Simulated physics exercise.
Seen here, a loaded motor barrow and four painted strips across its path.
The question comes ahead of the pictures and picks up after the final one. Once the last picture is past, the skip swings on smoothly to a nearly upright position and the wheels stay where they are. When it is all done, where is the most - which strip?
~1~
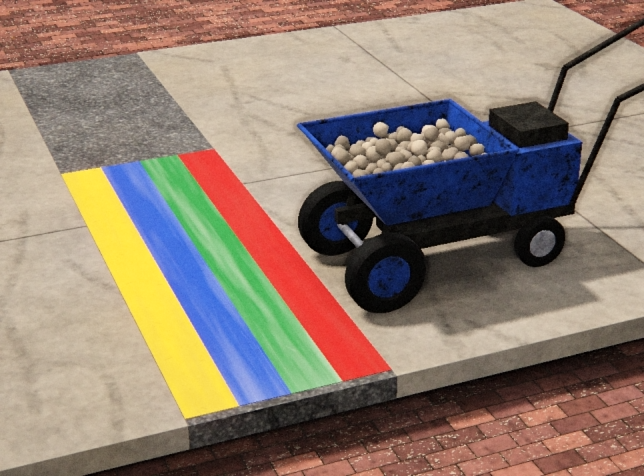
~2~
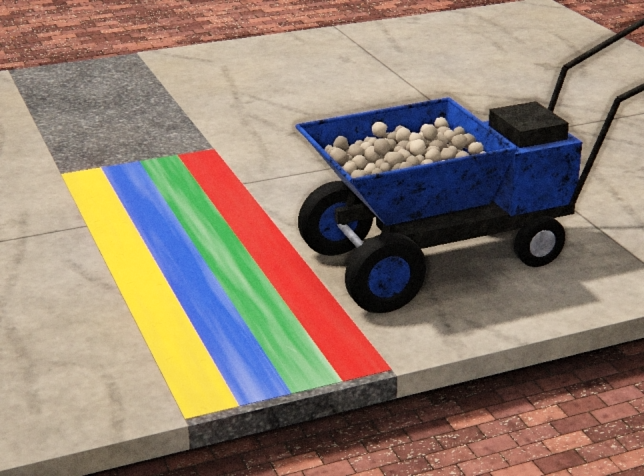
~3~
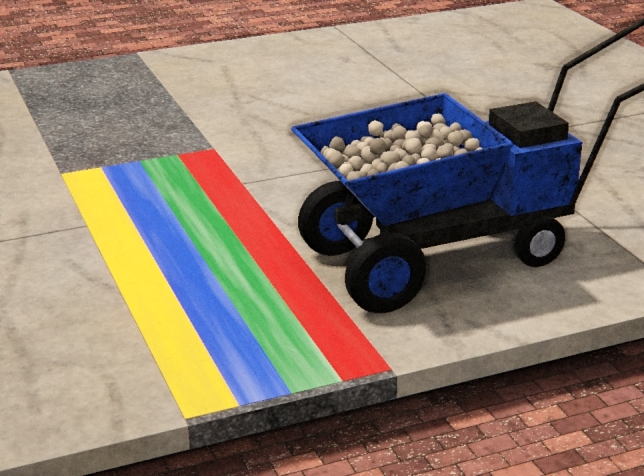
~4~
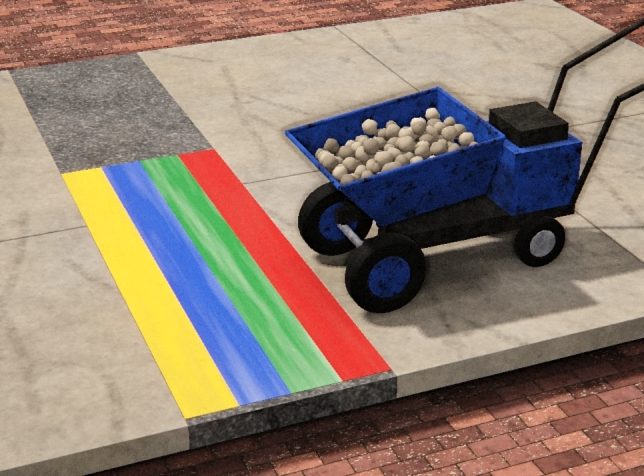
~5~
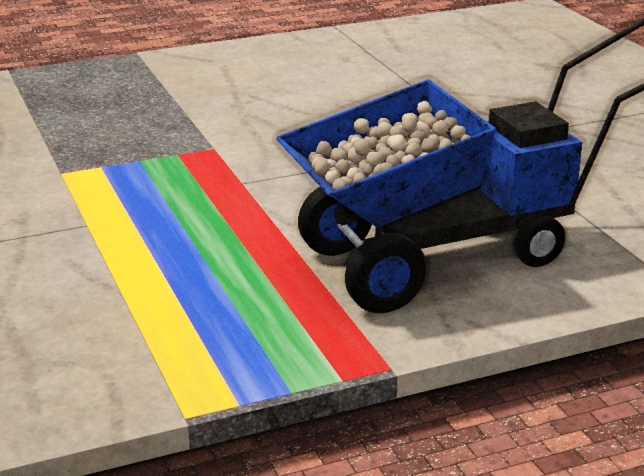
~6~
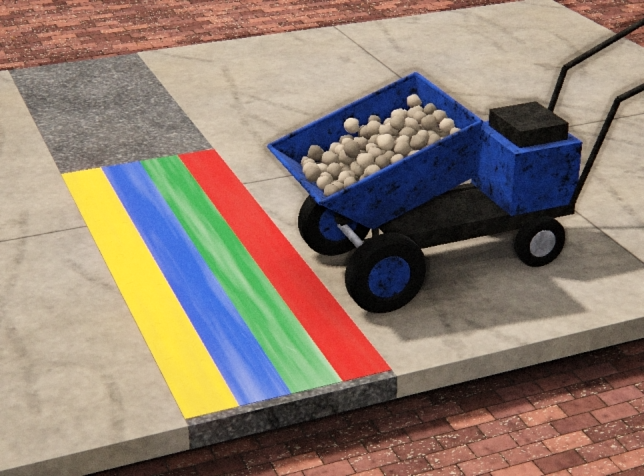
On the blue strip.
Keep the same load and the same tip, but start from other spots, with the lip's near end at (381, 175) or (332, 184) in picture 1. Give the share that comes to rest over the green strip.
Result: Try 1 = 30 %, try 2 = 0 %.
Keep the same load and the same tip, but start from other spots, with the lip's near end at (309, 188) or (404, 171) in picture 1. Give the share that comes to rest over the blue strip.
About 10 and 20 per cent.
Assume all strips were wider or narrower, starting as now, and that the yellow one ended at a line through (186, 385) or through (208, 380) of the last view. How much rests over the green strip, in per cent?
The first gives around 10 per cent, the second around 0 per cent.
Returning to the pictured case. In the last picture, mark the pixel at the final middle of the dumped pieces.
It settles centred around (202, 306).
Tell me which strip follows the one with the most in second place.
The yellow strip.
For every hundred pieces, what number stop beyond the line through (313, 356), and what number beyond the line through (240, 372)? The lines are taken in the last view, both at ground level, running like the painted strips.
In order: Near 70 %, then 40 %.
Soon, skip tipped steeply; all in the skip.
A while on, skip tipped right over; most in the skip; a stray few over the green strip; about a quarter over the blue strip; a stray few over the yellow strip.
Towards the end, skip tipped right over; about a third in the skip; a small part over the green strip; about a third over the blue strip; about a quarter over the yellow strip; a small part off the paint.
Finally, skip tipped right over; about a quarter in the skip; none over the red strip; a small part over the green strip; about a third over the blue strip; about a quarter over the yellow strip; a small part off the paint.
